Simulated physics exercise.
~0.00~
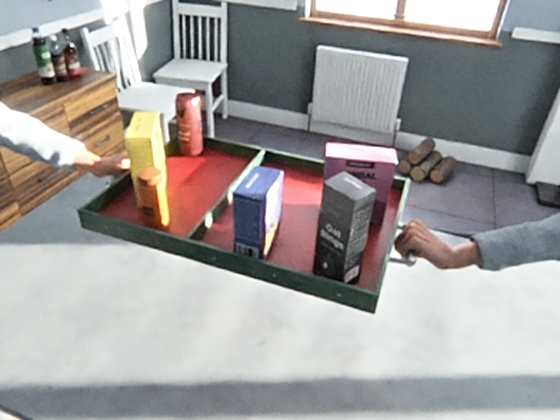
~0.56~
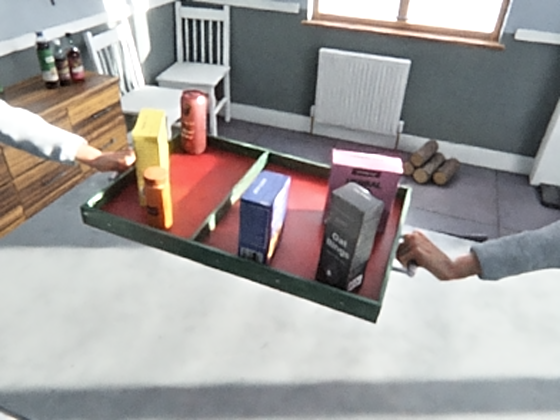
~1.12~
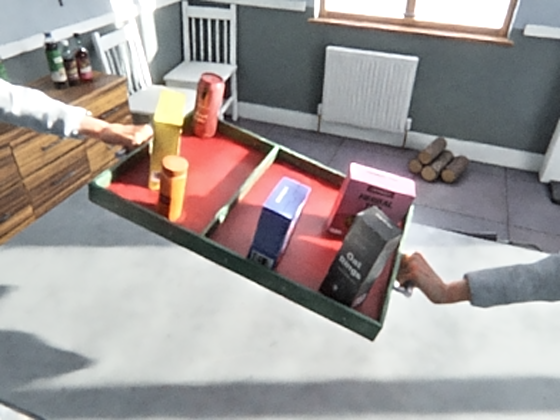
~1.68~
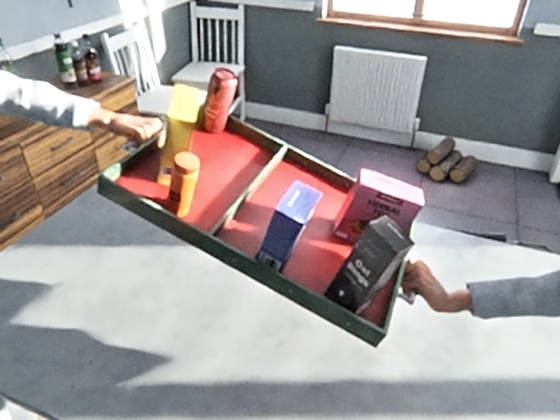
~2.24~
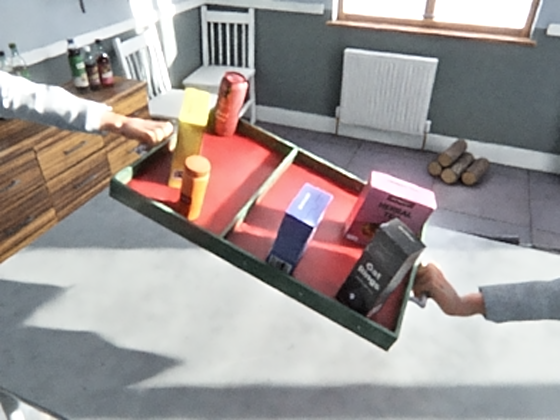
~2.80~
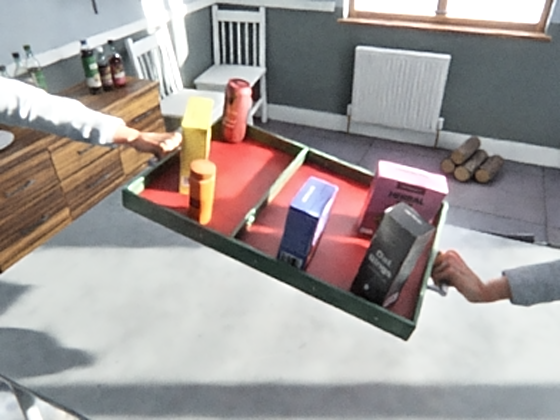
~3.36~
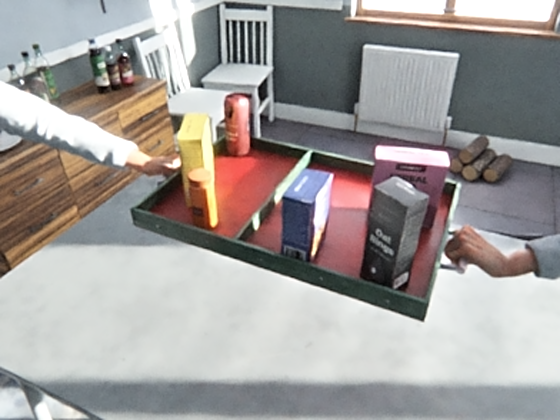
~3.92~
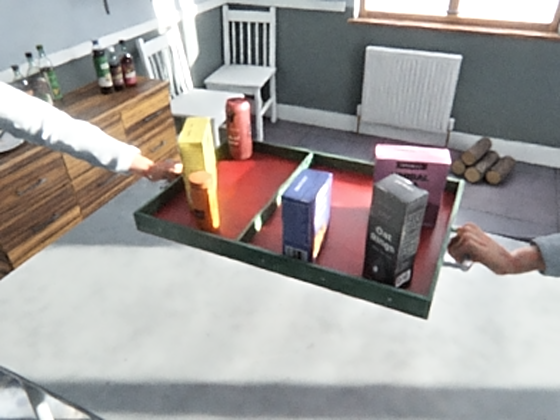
Two hands held a green-rimmed tray with a red base, carrying cartons, packets, a red can and an orange shaker, and tipped its right side down before levelling it again, with everything still standing on it at the end.
